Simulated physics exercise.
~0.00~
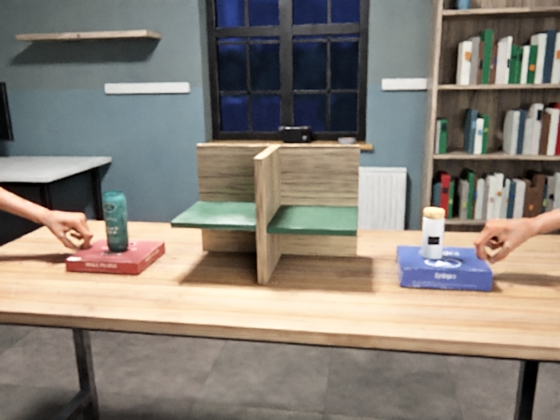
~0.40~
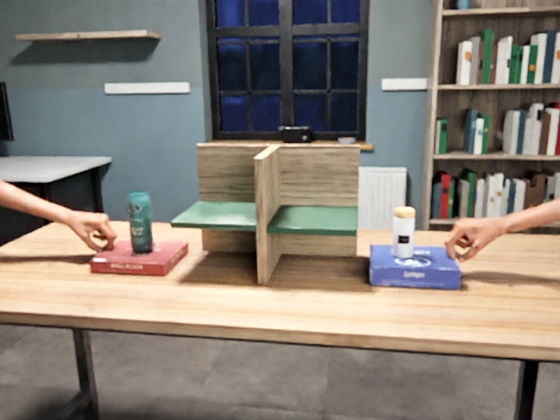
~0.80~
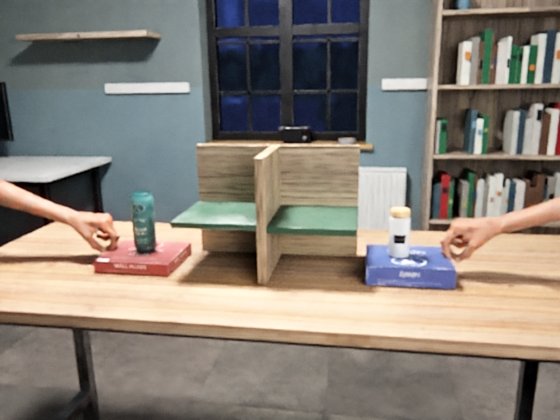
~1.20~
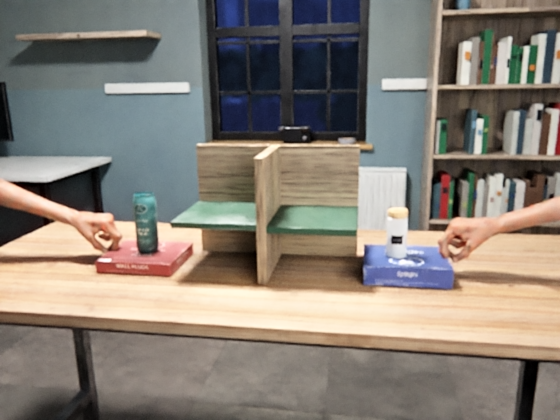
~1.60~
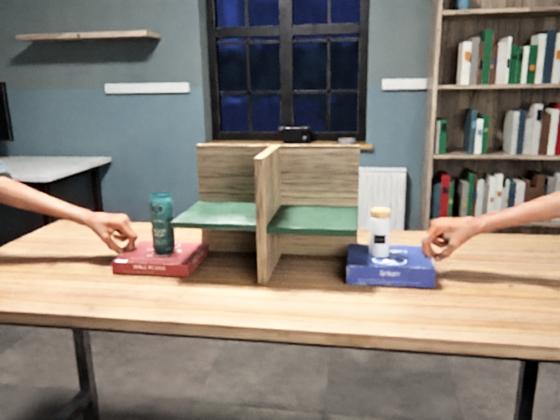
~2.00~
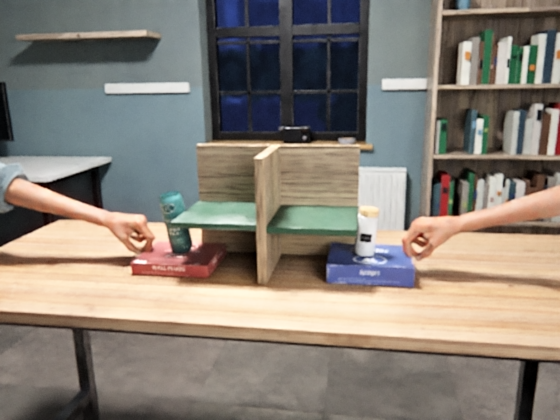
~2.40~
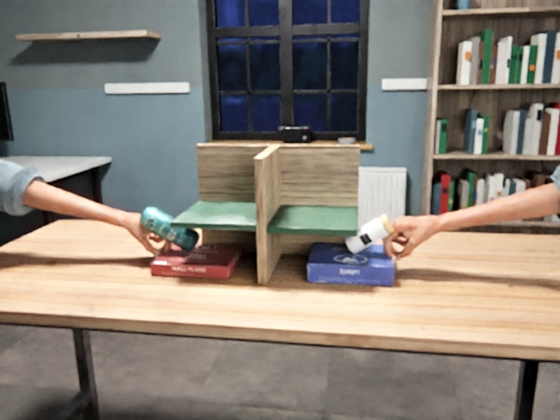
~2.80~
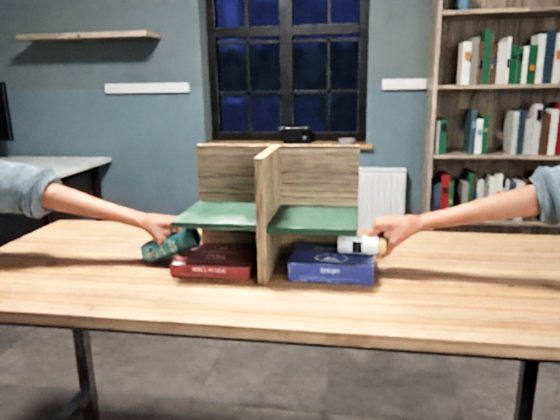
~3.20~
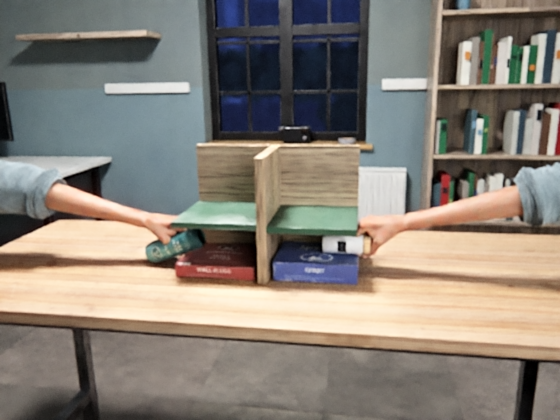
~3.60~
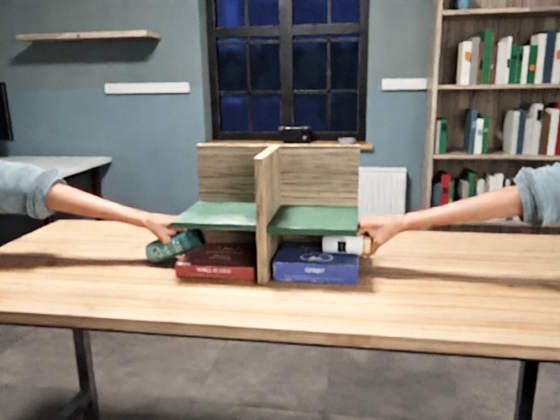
Two hands slide boxes under low green shelves, tipping the turquoise can and white shaker sideways.
